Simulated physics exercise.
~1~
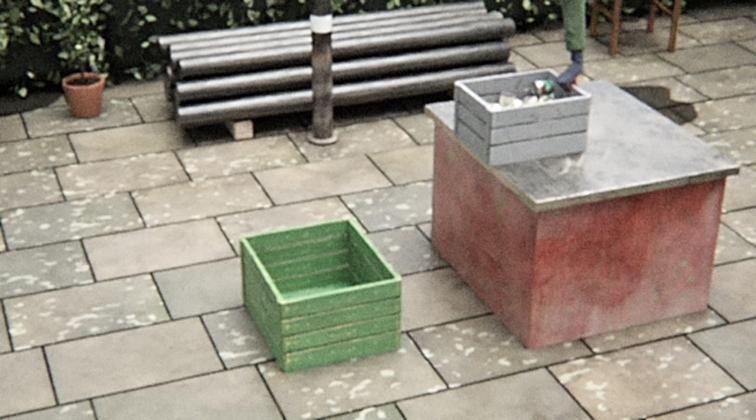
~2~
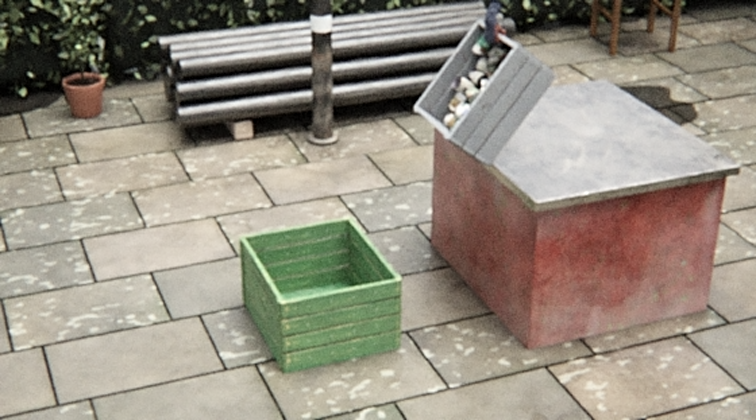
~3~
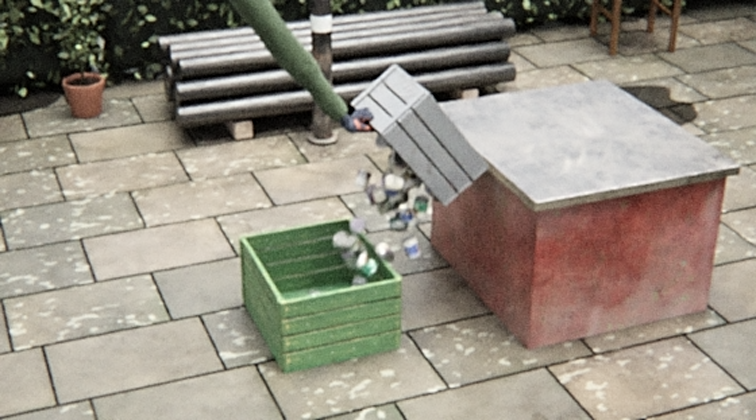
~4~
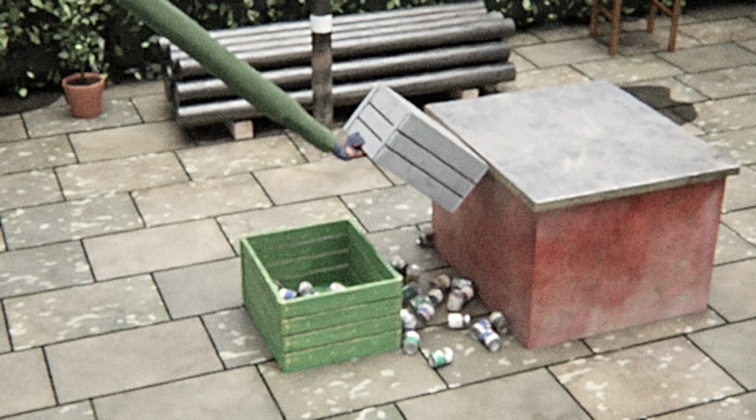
A green-sleeved arm tipped a grey box of small tins over the edge of a red bench toward a green bin on the paving, and some tumbled in while many others landed on the ground between the bin and the bench.
